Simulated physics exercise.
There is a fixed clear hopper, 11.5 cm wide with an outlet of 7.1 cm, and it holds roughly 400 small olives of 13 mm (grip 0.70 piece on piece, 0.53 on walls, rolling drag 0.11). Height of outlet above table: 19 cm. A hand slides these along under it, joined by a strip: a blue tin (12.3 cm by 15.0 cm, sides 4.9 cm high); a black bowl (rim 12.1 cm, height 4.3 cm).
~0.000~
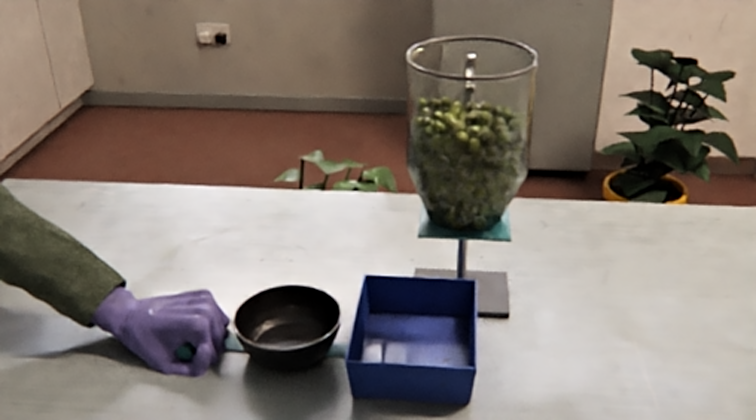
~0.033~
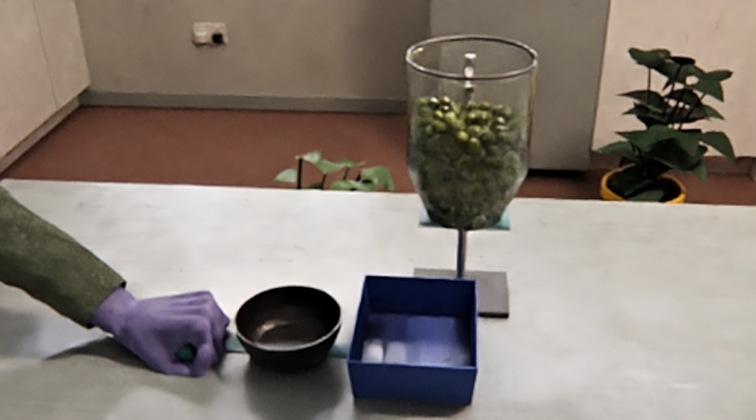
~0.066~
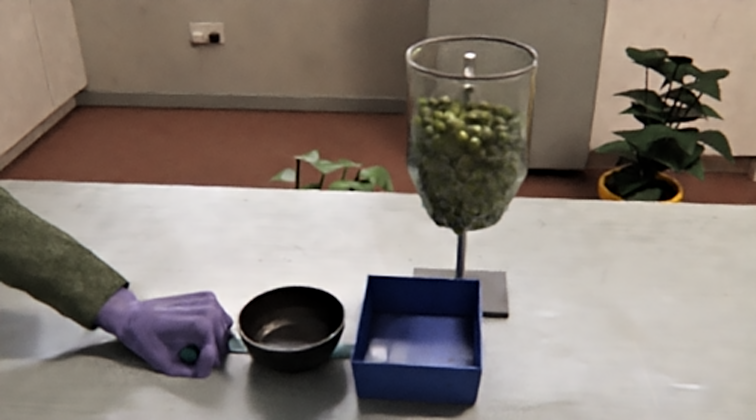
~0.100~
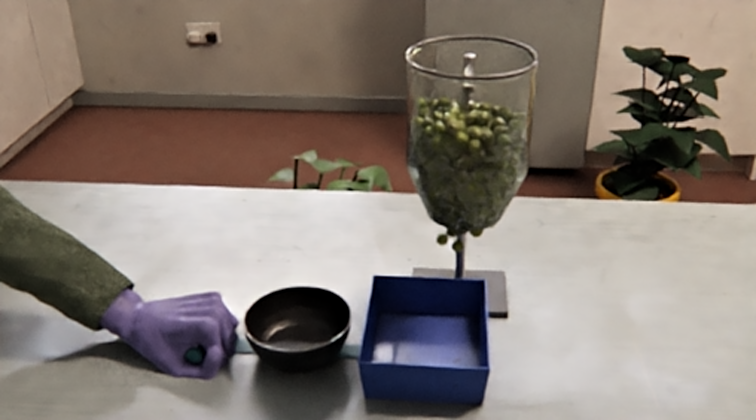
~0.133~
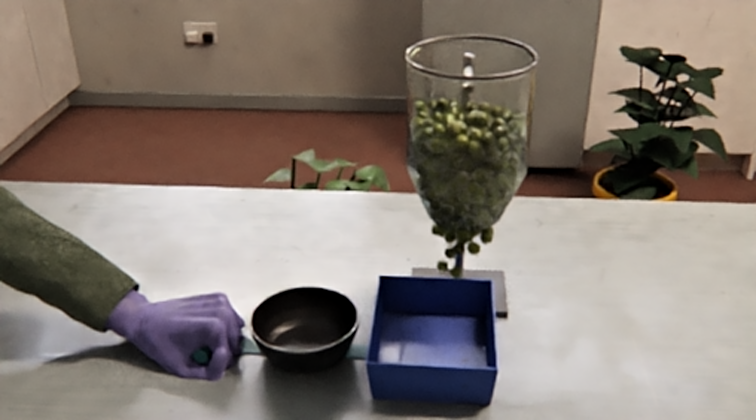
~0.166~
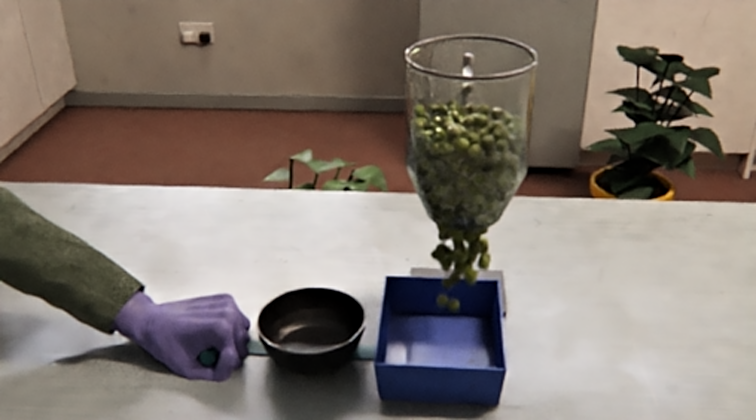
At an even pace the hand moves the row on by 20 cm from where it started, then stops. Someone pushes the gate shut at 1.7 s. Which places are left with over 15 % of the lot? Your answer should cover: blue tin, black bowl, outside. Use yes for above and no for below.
Blue tin: Yes; black bowl: Yes; outside everything: No.
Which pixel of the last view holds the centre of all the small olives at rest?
Roughly at (529, 347).
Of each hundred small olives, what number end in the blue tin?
I'd reckon close to 50 per cent.
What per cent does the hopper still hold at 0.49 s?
Estimate: Close to 40 per cent.
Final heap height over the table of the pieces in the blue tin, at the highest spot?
About 4.5 cm.
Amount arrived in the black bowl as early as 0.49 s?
Share at that time: About 0 per cent.
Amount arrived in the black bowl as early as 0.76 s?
Share arrived at that time: About 35 per cent.
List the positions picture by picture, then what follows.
Dishes slid 0.0 cm; 0 pieces falling; top of the load at (472, 105); blue tin at (415, 317); black bowl at (288, 315), in the first picture.
Dishes slid 0.1 cm; 0 pieces falling; top of the load at (472, 105), in the second picture.
Dishes slid 0.6 cm; 0 pieces falling; top of the load at (472, 105), in the third picture.
Dishes slid 1.3 cm; 9 pieces falling; top of the load at (472, 105), in the fourth picture.
Dishes slid 2.1 cm; 30 pieces falling; top of the load at (471, 106), in the fifth picture.
Dishes slid 2.9 cm; 47 pieces falling; top of the load at (474, 108); blue tin at (441, 319); black bowl at (311, 318). They move about 25 cm a second, in the sixth picture.
Then, at 0.49 s, hopper 40 %, blue tin 45 %, in the air 15 %; middle of all pieces on or above the table near (479, 272).
Then, at 0.76 s, outside 5 %, blue tin 50 %, black bowl 35 %, in the air 10 %; middle of all pieces on or above the table near (510, 337).
After 1.00 s, outside 5 %, blue tin 50 %, black bowl 45 %; middle of all pieces on or above the table near (526, 346).
After 1.24 s, outside 10 %, blue tin 50 %, black bowl 45 %; middle of all pieces on or above the table near (526, 346).
By 2.3 s all is still; hopper 0 %, outside 10 %, blue tin 50 %, black bowl 45 %.
